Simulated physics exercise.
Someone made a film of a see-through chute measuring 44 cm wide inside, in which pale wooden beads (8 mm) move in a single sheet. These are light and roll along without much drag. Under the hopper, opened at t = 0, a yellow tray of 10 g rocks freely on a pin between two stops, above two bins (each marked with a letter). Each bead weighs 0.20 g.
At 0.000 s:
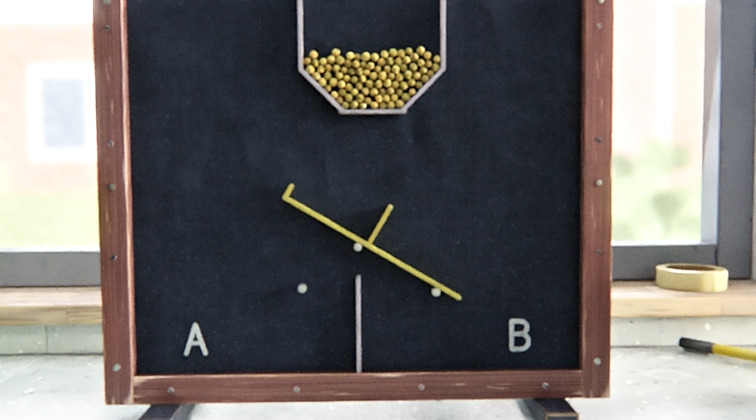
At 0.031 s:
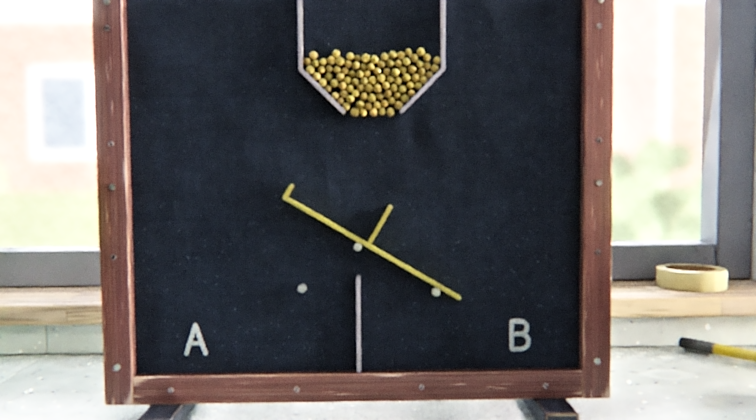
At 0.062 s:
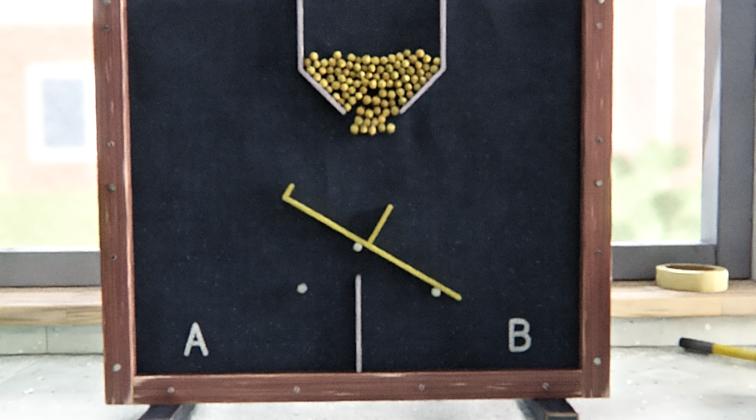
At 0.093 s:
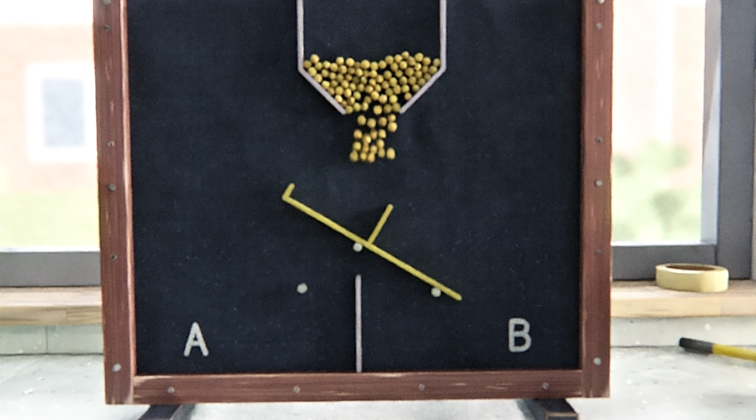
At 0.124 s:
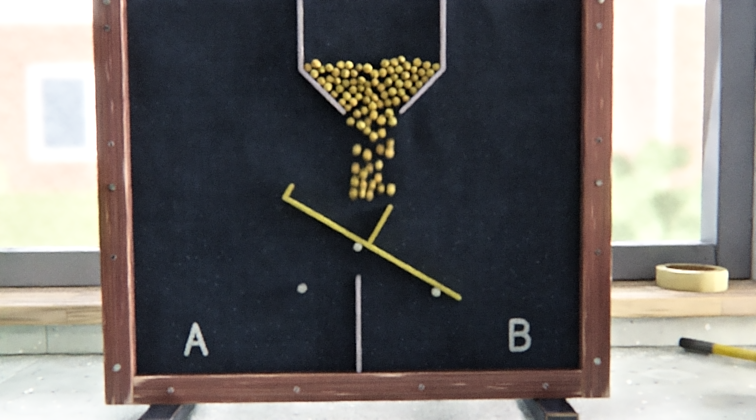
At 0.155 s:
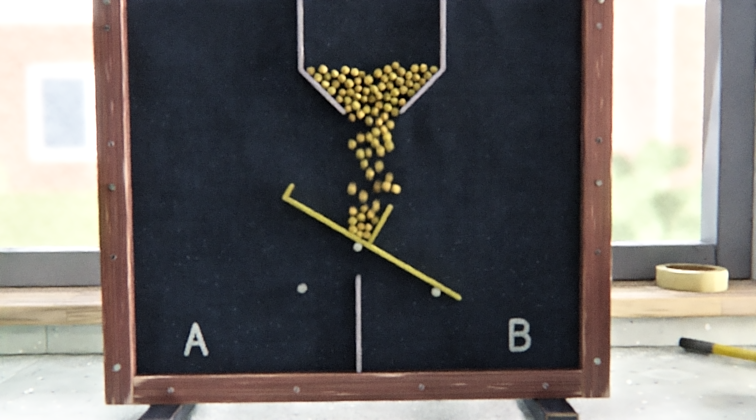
Small yellowish beads pouring from an opened hopper onto a still, slanted yellow tray, gathering against its upright wall above bins A and B.
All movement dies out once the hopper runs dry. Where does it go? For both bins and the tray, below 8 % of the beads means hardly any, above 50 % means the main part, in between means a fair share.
At the finish, bin A gets a tiny amount. Bin B gets part of the load and the tray gets over half.
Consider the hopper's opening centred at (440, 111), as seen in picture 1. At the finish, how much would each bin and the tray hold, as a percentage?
Bin A ends with 0 %, bin B with 100 % and the tray with 0 %.
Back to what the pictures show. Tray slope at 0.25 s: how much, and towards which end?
Right end down, by close to 30°.
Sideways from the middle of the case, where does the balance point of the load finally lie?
The average place ends up near 6 cm to the right of the middle.
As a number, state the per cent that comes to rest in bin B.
Roughly 40 per cent.
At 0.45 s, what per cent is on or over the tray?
It comes to close to 85 in a hundred.
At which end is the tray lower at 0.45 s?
Right end.
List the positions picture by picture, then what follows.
The first picture shows gate shut, about 100 beads in the hopper; its mouth (343, 112) to (402, 112); tray right end down 31°; its ends (285, 198) and (458, 297), top of its upright wall (390, 207); pivot (358, 247); stops (302, 288) and (436, 292); a lip at the left end; bin A (195, 339), bin B (521, 335).
In the second picture, 4 out; bottom bead (363, 113); tray right end down 31°.
In the third picture, 11 out; bottom bead (372, 130); tray right end down 31°.
In the fourth picture, 18 out; bottom bead (371, 158); tray right end down 31°.
In the fifth picture, 29 out; bottom bead (370, 195); tray right end down 31°.
In the sixth picture, 40 out; bottom bead (367, 235); tray right end down 31°; its ends (285, 198) and (459, 297), top of its upright wall (390, 207).
By 0.25 s 80 % have left the hopper; tray right end down 31°; on or over it 75 %, past it to the left 0 %, to the right 0 %.
By 0.45 s 100 % have left the hopper; tray right end down 31°; on or over it 85 %, past it to the left 0 %, to the right 15 %.
By 0.80 s 100 % have left the hopper; tray right end down 31°; on or over it 65 %, past it to the left 0 %, to the right 35 %.
All still by 1.7 s, bin A 0 %, bin B 40 %, tray 60 %; tray right end down 31°.
